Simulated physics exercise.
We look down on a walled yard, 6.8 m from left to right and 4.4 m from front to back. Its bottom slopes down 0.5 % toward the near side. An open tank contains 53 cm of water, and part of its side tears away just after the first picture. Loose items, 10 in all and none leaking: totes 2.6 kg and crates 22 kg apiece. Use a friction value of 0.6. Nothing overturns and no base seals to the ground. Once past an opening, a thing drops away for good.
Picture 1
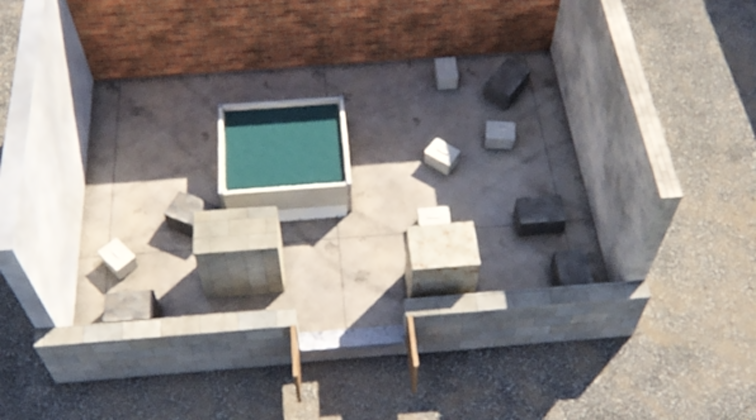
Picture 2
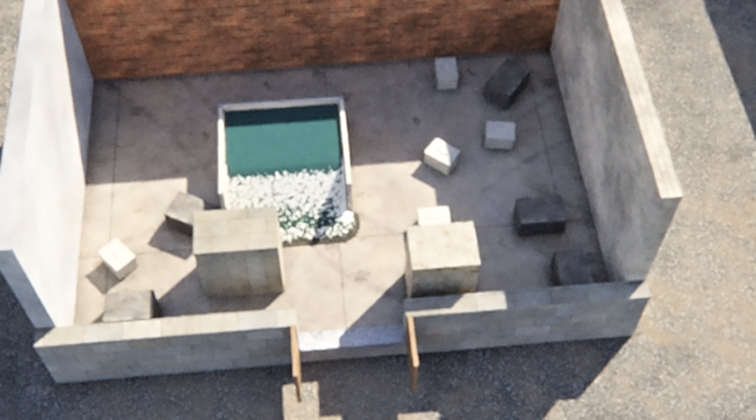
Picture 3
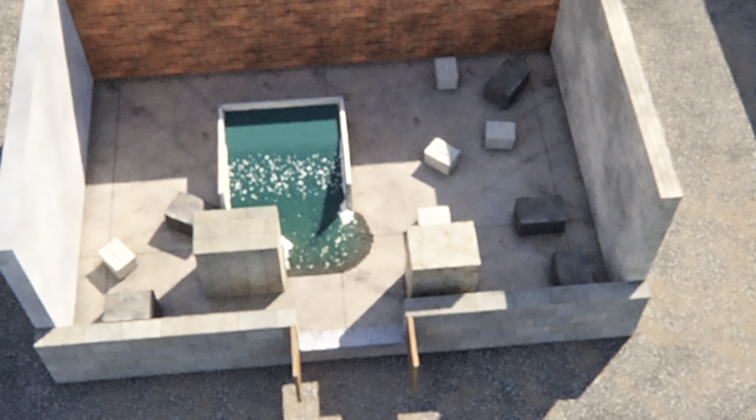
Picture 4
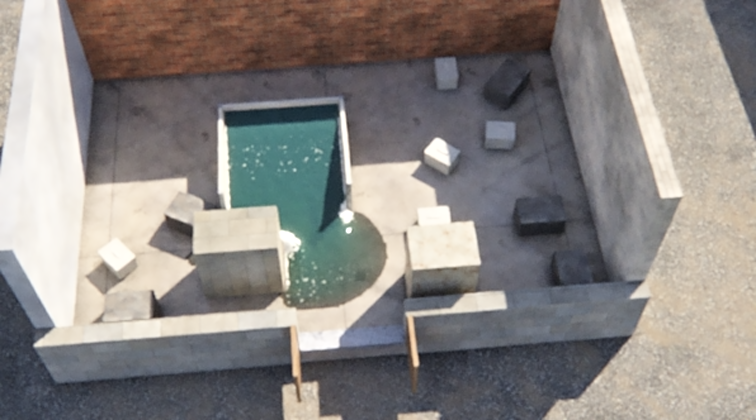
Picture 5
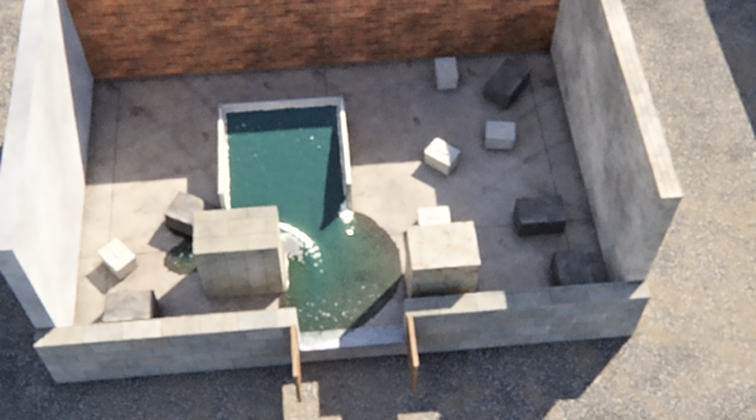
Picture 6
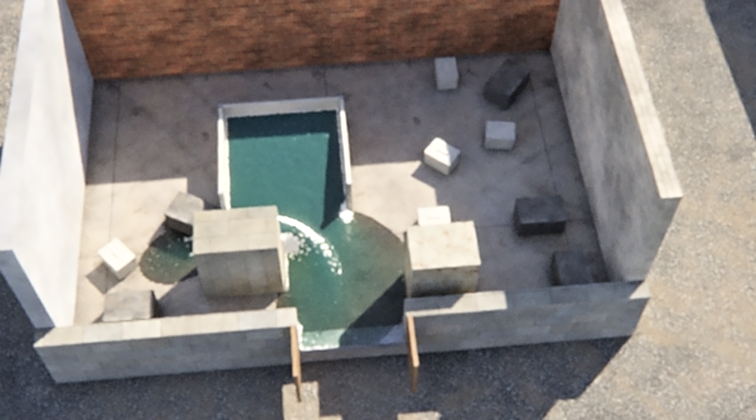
A walled yard with a brick back wall, pale concrete sides and a gap in the near wall is seen from high above by a still camera. A pale open tank of dark green water stands left of centre, with two large concrete blocks nearer and smaller white and dark grey boxes scattered both sides. The tank's near side gives way, and water pours out foaming, spreads to the gap and curls around the left block, while the boxes stay put.
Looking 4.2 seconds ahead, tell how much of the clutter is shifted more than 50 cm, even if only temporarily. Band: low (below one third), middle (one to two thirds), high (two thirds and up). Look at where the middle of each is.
Low.
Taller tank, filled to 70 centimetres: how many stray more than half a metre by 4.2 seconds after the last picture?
That would make 2 of them.
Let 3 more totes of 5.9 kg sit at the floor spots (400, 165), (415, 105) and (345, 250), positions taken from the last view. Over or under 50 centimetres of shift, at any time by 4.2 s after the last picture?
Answers in order are does not cross, does not cross and crosses the line.
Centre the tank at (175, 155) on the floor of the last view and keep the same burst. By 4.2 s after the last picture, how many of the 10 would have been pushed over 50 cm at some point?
Then the count would be 5.
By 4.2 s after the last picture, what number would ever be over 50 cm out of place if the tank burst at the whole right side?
You'd get 6 in that case.
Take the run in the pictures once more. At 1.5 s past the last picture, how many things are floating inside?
That would be 1 of them.
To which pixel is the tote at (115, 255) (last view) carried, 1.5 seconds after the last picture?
Near (81, 271).
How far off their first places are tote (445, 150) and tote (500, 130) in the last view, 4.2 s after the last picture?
First: 0 cm. Second: 0 cm.
Then, 0.4 s after the last picture 0 of 10 are over 50 cm from their spots; 0 afloat.
Then, 1.5 s after the last picture 0 of 10 are over 50 cm from their spots; 1 afloat.
Then, 2.8 s after the last picture 1 of 10 are over 50 cm from their spots; 1 afloat.
Then, 4.2 s after the last picture 1 of 10 are over 50 cm from their spots, and 1 have been at some point; 1 afloat.
